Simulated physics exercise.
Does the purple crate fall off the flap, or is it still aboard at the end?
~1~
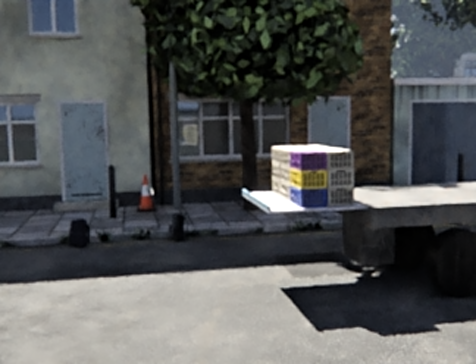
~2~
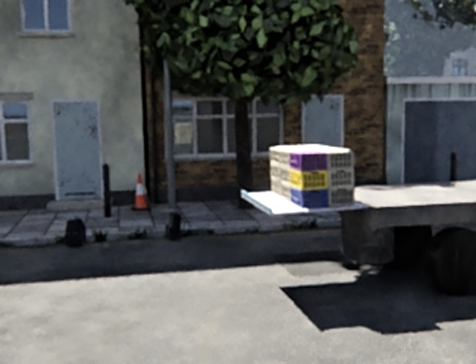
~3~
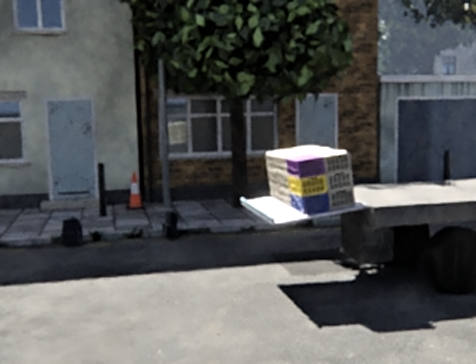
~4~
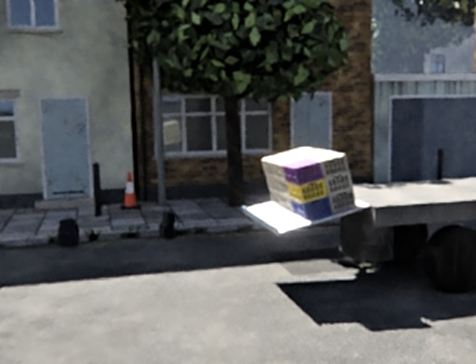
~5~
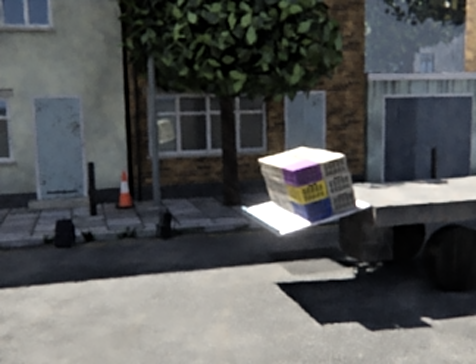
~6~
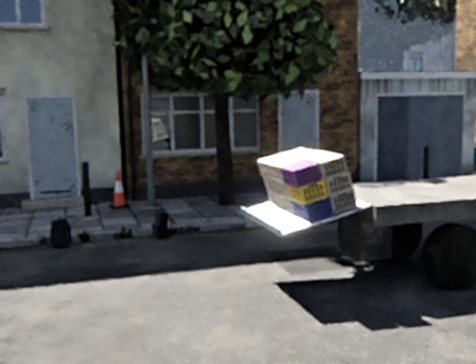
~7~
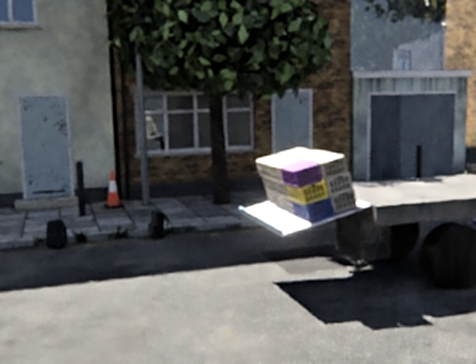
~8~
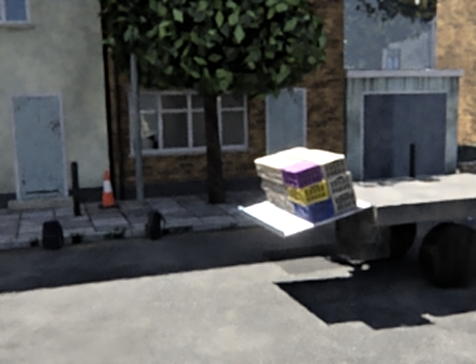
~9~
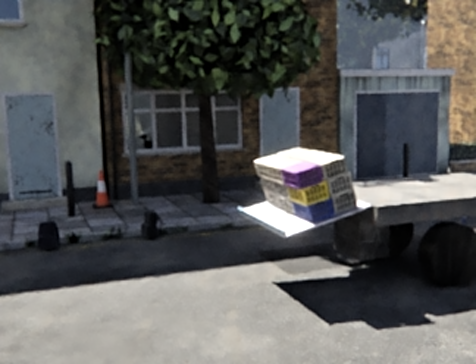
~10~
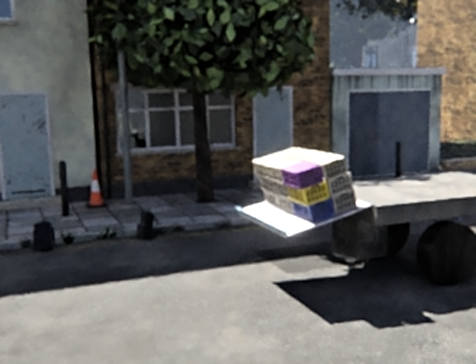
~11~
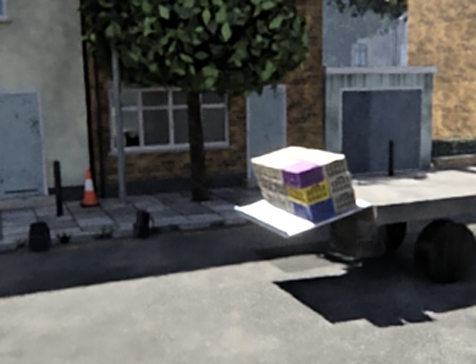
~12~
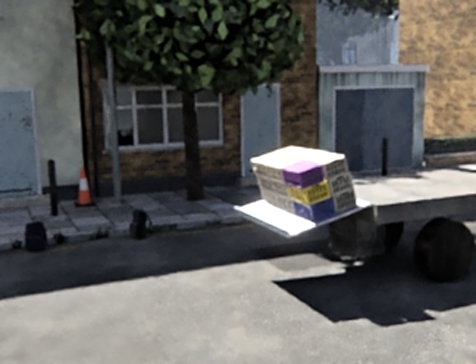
The purple crate is still aboard, resting near the top of the stack on the sloping flap.
